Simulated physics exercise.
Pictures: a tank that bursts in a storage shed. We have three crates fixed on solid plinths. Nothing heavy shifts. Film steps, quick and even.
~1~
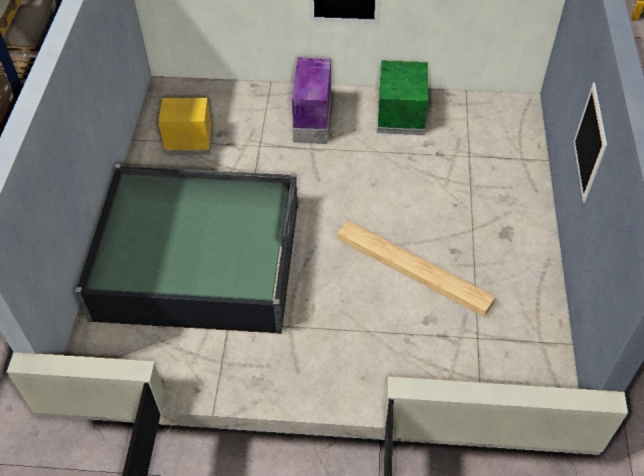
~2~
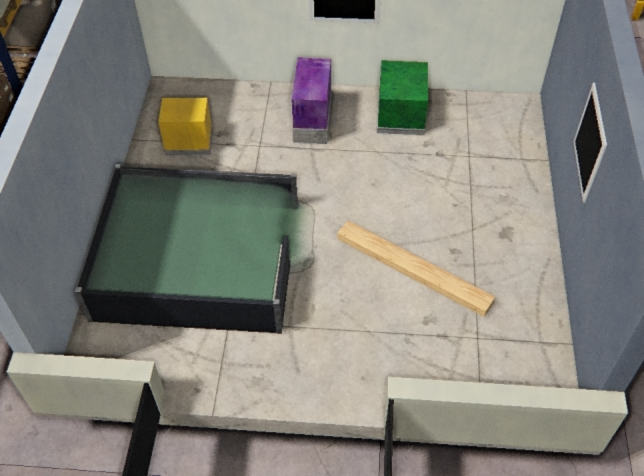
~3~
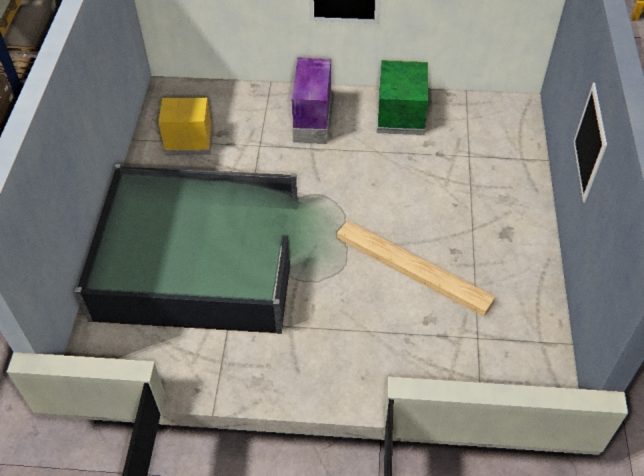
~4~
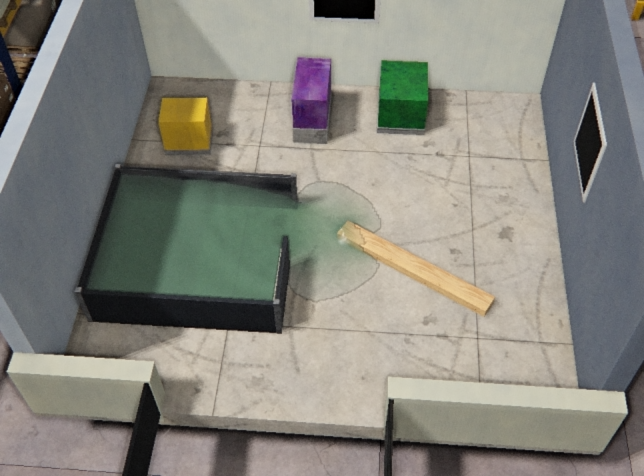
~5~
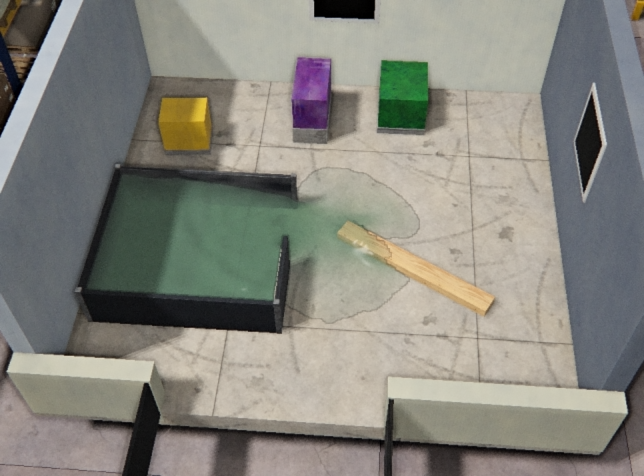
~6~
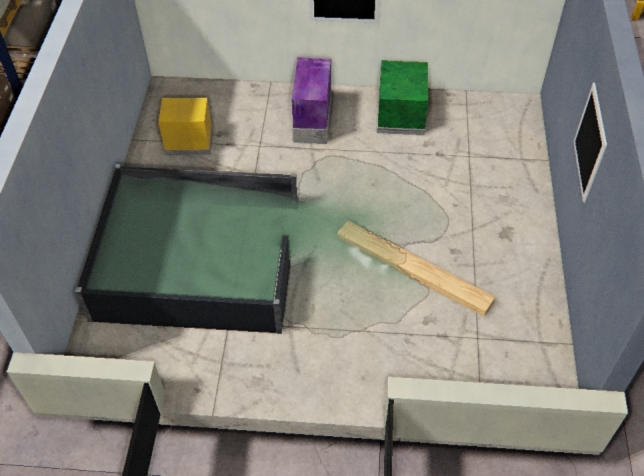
Green water in a dark-sided tank burst through a gap in its right side, ran out to a wooden plank, then spread around and past it across the floor, while three colored blocks stood still behind.
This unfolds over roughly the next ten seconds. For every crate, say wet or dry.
Result: Most likely the green crate gets water on it, most likely the purple crate remains untouched, most likely the yellow crate remains untouched.
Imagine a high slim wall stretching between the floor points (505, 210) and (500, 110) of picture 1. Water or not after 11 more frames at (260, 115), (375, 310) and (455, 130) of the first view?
Taking the three spots in order: Spared, soaked, soaked.
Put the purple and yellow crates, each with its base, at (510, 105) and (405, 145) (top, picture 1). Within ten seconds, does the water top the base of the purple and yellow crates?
Outcome - purple crate is not reached, yellow crate is flooded.
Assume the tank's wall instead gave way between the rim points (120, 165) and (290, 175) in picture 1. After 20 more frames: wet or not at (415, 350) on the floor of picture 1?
At that spot: Parched.
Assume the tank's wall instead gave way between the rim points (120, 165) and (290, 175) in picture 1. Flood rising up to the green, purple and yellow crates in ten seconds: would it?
Note: Green gets flooded; purple gets flooded; yellow gets flooded.
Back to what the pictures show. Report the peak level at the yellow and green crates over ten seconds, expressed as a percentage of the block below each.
The first comes to 70 per cent and the second to 180 per cent.
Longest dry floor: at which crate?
That's the one in yellow.
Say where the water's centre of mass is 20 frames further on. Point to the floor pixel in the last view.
I'd mark it close to (347, 244).
A moment on, water covers 35 % of the floor; the green crate water round its plinth, the purple crate water round its plinth, the yellow crate not reached.
Next, water covers 55 % of the floor; the green crate water round its plinth, the purple crate water round its plinth, the yellow crate not reached.
Then, water covers 60 % of the floor; the green crate water round its plinth, the purple crate water round its plinth, the yellow crate not reached.
Later, water covers 75 % of the floor; the green crate water round its plinth, the purple crate water round its plinth, the yellow crate water round its plinth.
In the end, water covers 95 % of the floor; the green crate was topped, the purple crate stayed above the water, the yellow crate stayed above the water.
